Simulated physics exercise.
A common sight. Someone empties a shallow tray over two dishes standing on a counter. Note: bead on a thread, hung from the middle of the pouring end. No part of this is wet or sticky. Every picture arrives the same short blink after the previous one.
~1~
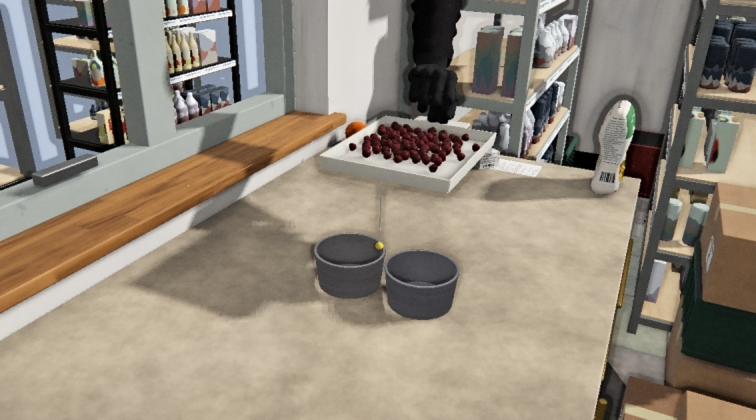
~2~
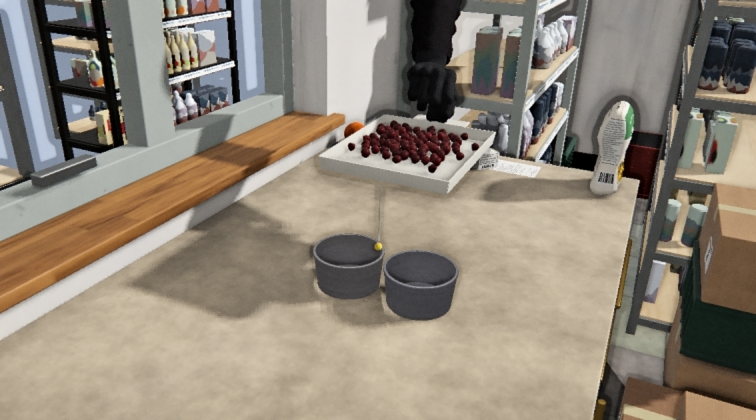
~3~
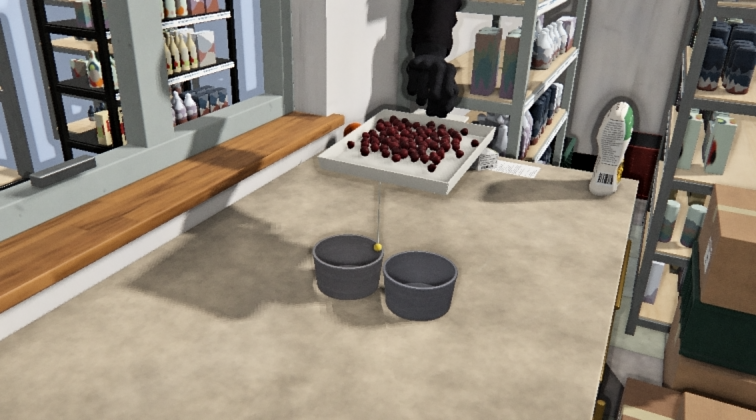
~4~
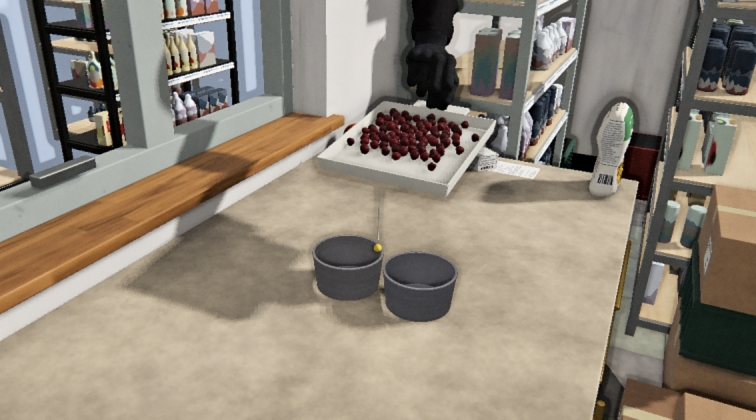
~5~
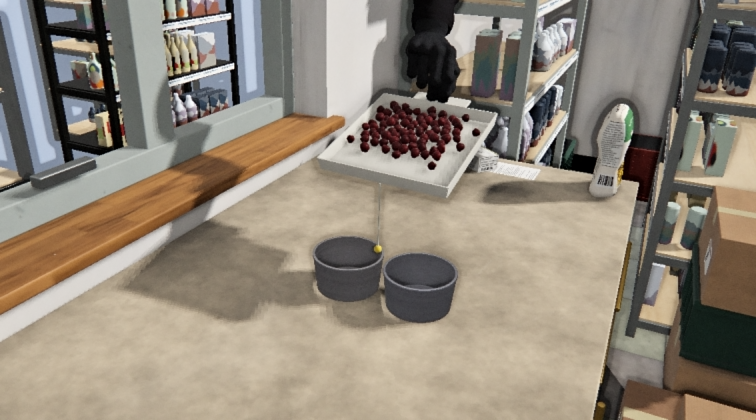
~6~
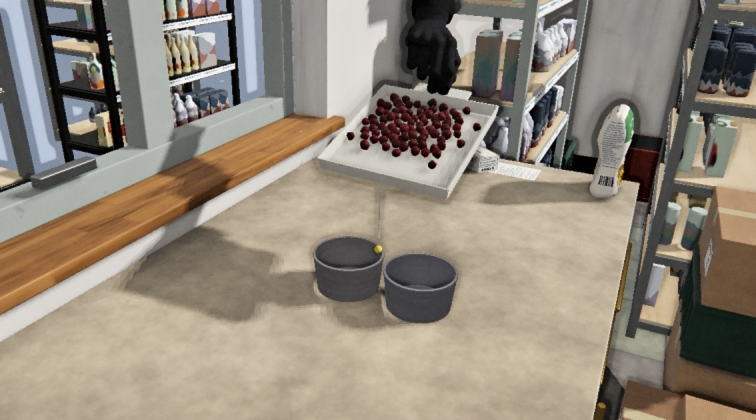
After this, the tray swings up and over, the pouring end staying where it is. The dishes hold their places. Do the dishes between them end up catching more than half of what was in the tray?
No.
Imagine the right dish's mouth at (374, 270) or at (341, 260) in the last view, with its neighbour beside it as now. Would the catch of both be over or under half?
In the first position a minority, in the second a minority.
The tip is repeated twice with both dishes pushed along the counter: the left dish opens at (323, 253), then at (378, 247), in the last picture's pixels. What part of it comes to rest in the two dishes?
First position: Some 30 %; second position: Some 0 %.
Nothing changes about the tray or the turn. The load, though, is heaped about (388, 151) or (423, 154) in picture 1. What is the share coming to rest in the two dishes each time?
Roughly 10 and 10 percent, in that order.
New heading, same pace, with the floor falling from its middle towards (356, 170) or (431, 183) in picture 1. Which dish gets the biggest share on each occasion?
The first try favours the left of the two, the second the right of the two.
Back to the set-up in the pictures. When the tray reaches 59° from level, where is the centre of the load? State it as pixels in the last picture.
Load centre: Approx. (395, 154).
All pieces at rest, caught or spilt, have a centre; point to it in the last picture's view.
Somewhere close to (365, 327) in the last picture.
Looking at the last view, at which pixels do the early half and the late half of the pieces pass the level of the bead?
The opening part goes through (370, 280); what follows goes through (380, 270).
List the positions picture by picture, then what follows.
In the first frame, corners of the pouring end at (323, 155) and (449, 180), level; middle of the load at (412, 146), dried cherries; left dish at (334, 278); right dish at (407, 299); bead on its thread at (379, 246).
In the second frame, corners of the pouring end at (321, 156) and (448, 180), level; middle of the load at (411, 145).
In the third frame, corners of the pouring end at (321, 156) and (447, 182), tipped barely, lowest at the right corner; middle of the load at (411, 142).
In the fourth frame, corners of the pouring end at (320, 156) and (447, 184), tipped a little, lowest at the right corner; middle of the load at (411, 138).
In the fifth frame, corners of the pouring end at (320, 157) and (447, 186), tipped a little, lowest at the right corner; middle of the load at (411, 134).
In the sixth frame, corners of the pouring end at (320, 157) and (447, 188), tipped clearly, lowest at the right corner; middle of the load at (411, 129); left dish at (332, 282); right dish at (406, 302).
Soon, tray tipped steeply; nearly all on the tray; a stray few outside both; a stray few in the air.
A while on, tray tipped right over; nearly all on the tray; a stray few in the right dish; a stray few outside both.
Towards the end, tray tipped past a quarter turn; about a quarter in the right dish; most outside both.
Finally, tray tipped past a quarter turn; about a quarter in the right dish; none in the left dish; most outside both.
